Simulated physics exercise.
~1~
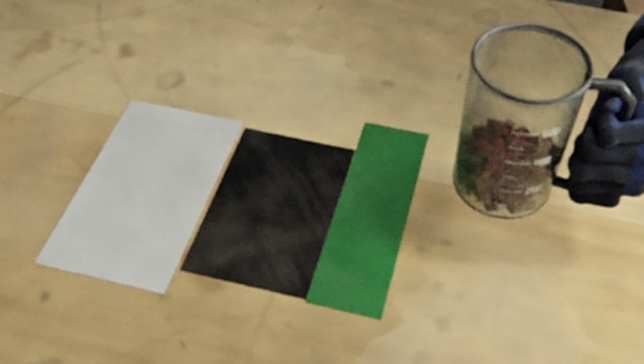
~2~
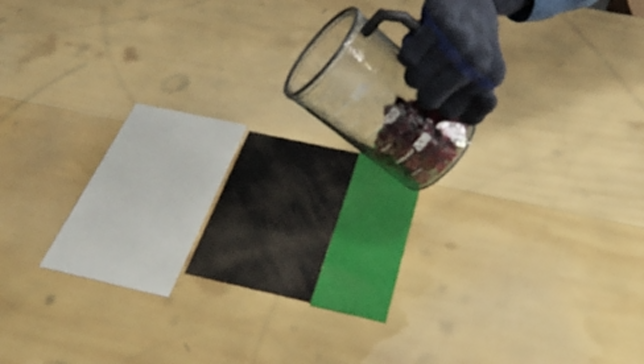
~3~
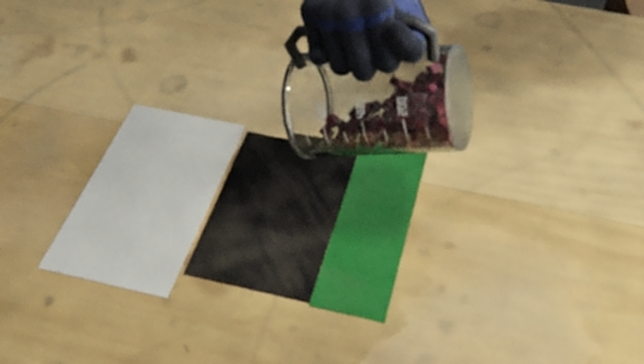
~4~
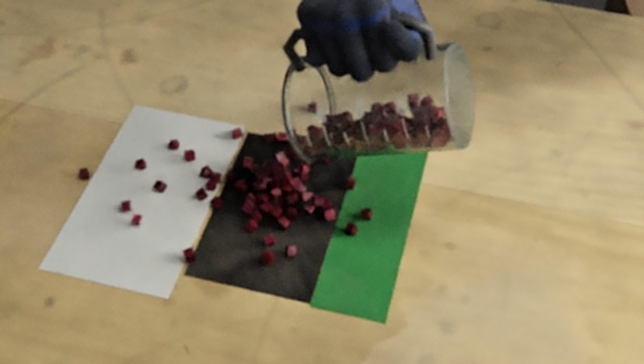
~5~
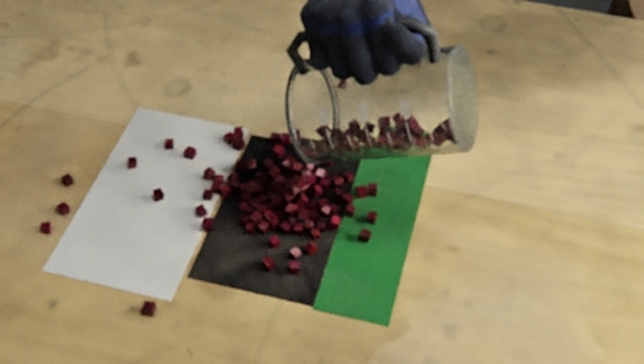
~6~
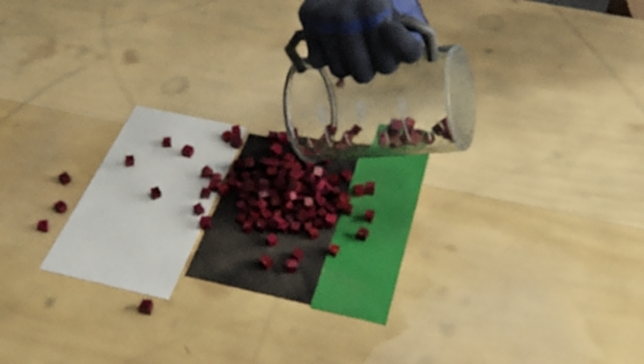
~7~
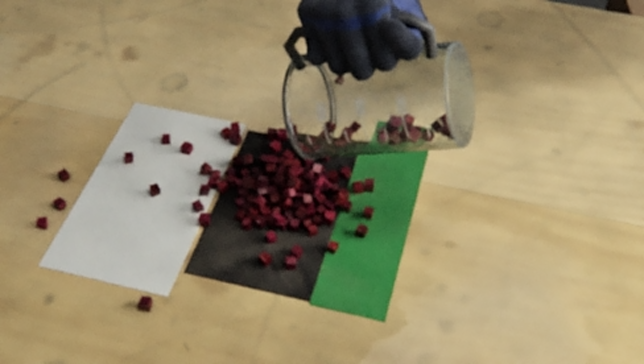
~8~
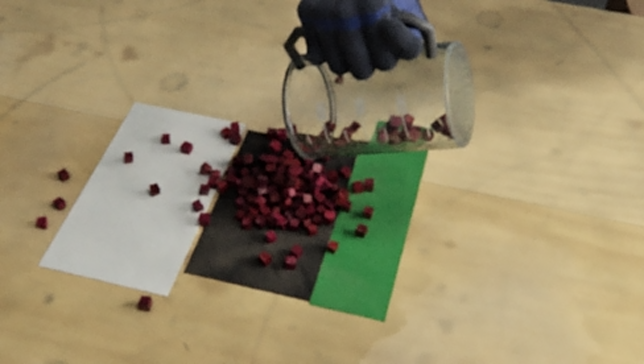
Gloved hand tipping a glass jug of dark red beetroot cubes, spilling most onto a black mat, with a few left inside.
